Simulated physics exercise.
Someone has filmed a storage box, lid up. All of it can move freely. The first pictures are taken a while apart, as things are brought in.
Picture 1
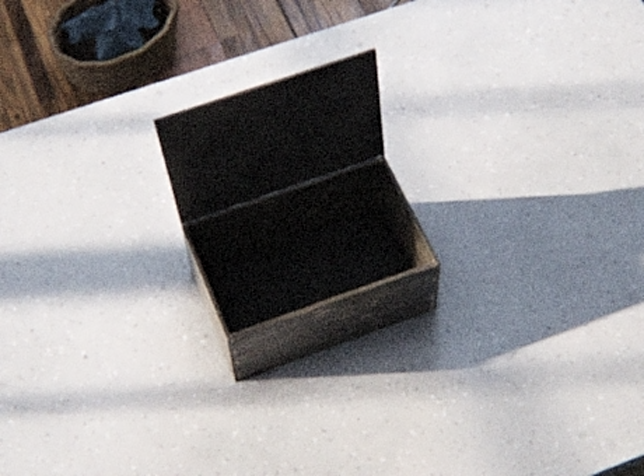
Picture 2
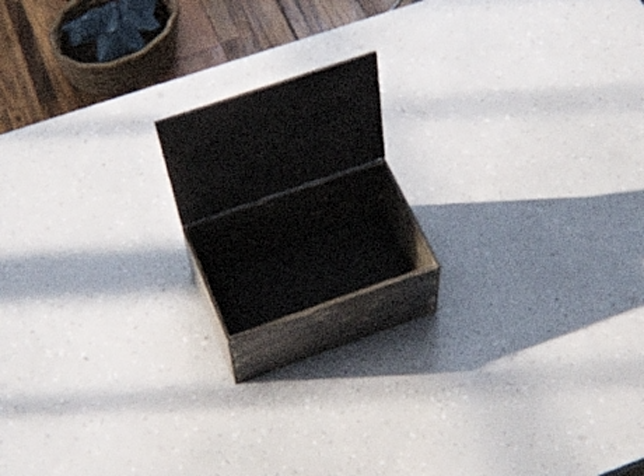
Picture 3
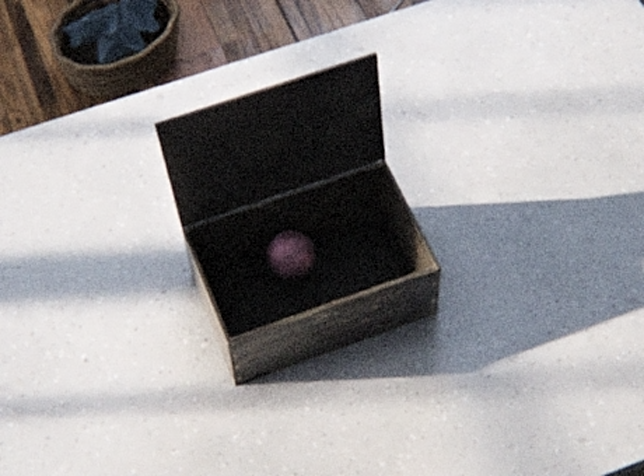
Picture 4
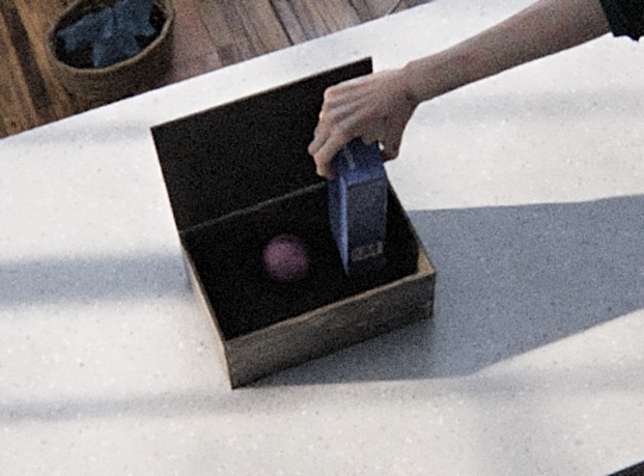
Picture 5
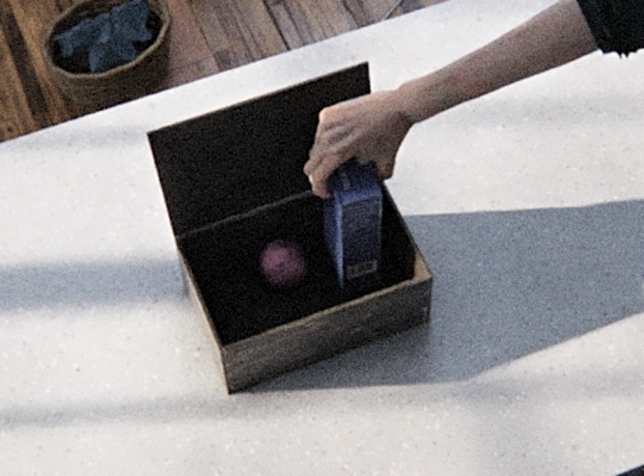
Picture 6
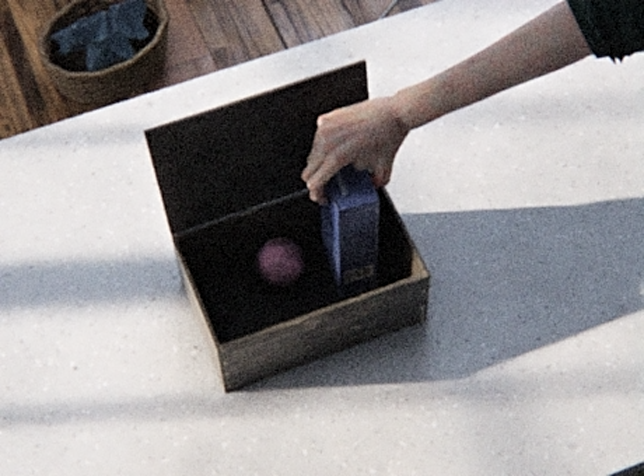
We see an open, empty storage box on a pale surface, then a pink ball inside it; a hand reaching from the right holds a blue carton over the box's right side and lowers it in beside the ball.
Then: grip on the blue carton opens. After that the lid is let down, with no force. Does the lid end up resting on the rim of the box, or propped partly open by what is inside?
It is propped partly open.
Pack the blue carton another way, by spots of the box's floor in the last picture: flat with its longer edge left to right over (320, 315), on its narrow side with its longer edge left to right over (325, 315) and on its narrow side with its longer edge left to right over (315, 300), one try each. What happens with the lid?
So, one: It drops fully; two: It drops fully; three: It drops fully.
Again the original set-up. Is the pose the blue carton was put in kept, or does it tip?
By the end it has leaned over.
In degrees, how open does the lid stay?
Near 40°.
Then, 1.30 s past the last view, lid 79° above the rim.
Then, 2.20 s past the last view, lid 56° above the rim; blue carton rocked 14° from its first pose near (355, 239).
Finally, lid 38° above the rim; moved from the start, blue carton; pink ball still in place. Final places as the last picture's camera would see them, blue carton near (360, 258).
